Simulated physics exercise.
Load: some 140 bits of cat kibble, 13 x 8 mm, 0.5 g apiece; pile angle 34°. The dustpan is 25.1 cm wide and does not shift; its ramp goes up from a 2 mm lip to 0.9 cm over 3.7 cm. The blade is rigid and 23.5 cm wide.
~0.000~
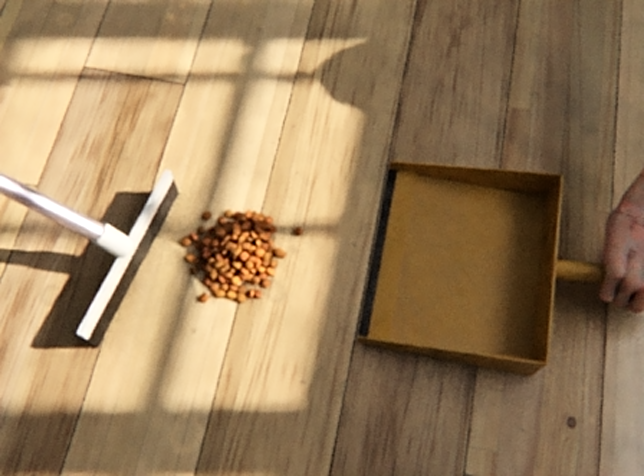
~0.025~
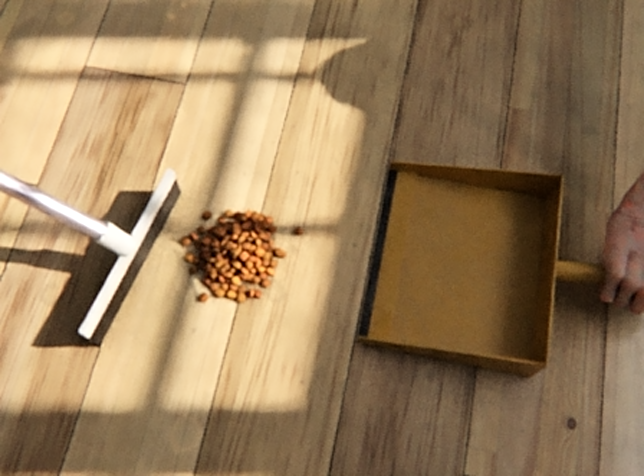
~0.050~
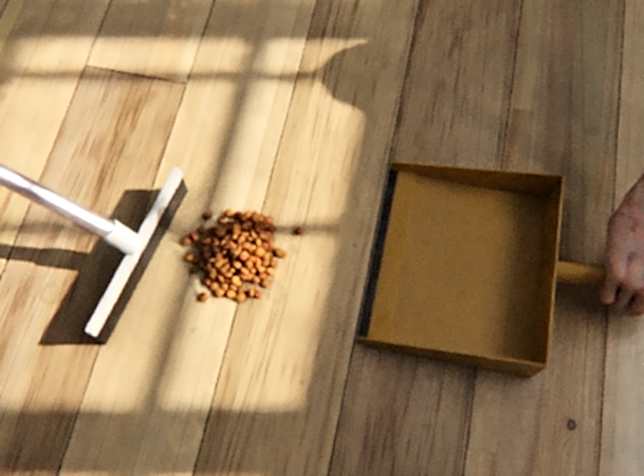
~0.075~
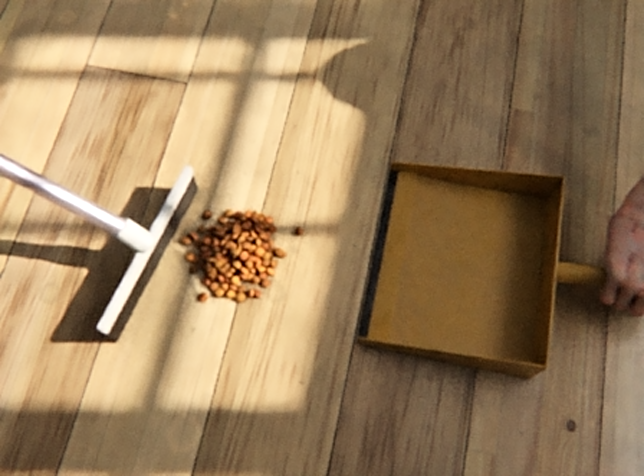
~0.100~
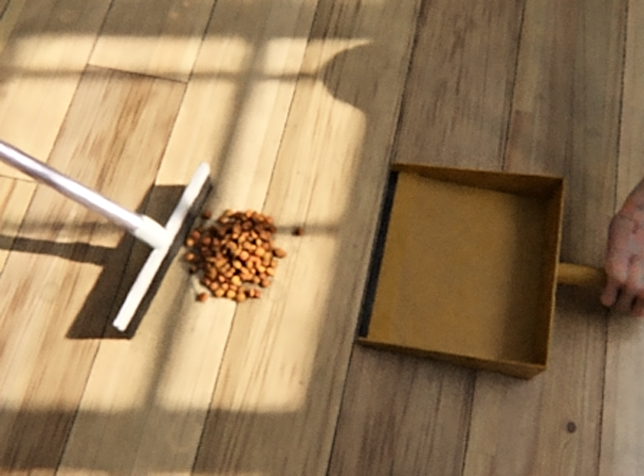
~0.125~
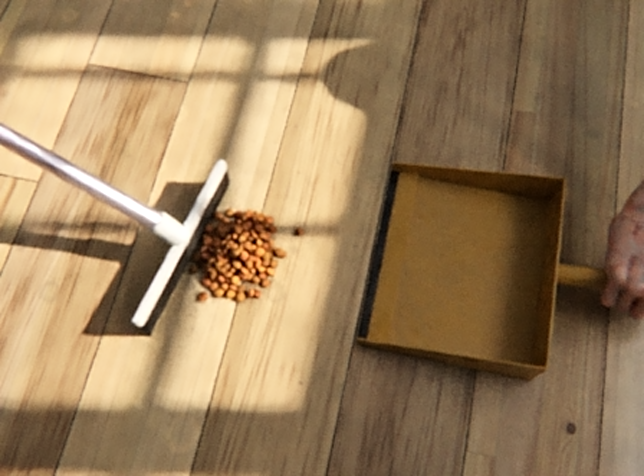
On a sunlit wooden floor, a white-edged blade on a long handle slid rightward up to a small pile of brown kibble and met its left edge, while a hand held a dustpan still.
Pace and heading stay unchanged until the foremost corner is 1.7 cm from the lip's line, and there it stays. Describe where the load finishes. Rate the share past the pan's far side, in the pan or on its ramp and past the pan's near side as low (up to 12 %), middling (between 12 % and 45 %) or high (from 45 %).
Shares - far side: Low; pan: Middling; near side: Low.
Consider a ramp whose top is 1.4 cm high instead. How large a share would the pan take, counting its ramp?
I'd expect close to 30 per cent.
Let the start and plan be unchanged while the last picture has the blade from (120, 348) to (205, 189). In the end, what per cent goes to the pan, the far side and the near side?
Per cent by place - pan 35, far side 0, near side 15.
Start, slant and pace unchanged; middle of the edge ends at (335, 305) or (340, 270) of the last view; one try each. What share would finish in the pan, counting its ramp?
Some 45 and 40 per cent.
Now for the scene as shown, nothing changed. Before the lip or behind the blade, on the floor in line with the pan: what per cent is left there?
Some 60 per cent of them end up there.
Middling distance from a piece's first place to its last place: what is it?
About 18 cm.
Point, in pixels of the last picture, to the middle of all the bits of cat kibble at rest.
Somewhere near (366, 268) in the last picture.
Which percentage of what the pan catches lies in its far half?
Around 50 percent.
After 0.25 s, middle of the blade 13 cm from the lip; 0 % over the lip, far side 0 %, near side 5 %.
Then, at 0.34 s, middle of the blade 6 cm from the lip; 0 % over the lip, far side 0 %, near side 5 %.
After 0.56 s, middle of the blade 4 cm from the lip; 30 % over the lip, far side 0 %, near side 10 %.
At rest (1.1 s), far side 0 %, pan 30 %, near side 10 %, in front of the lip or behind the blade 60 %.
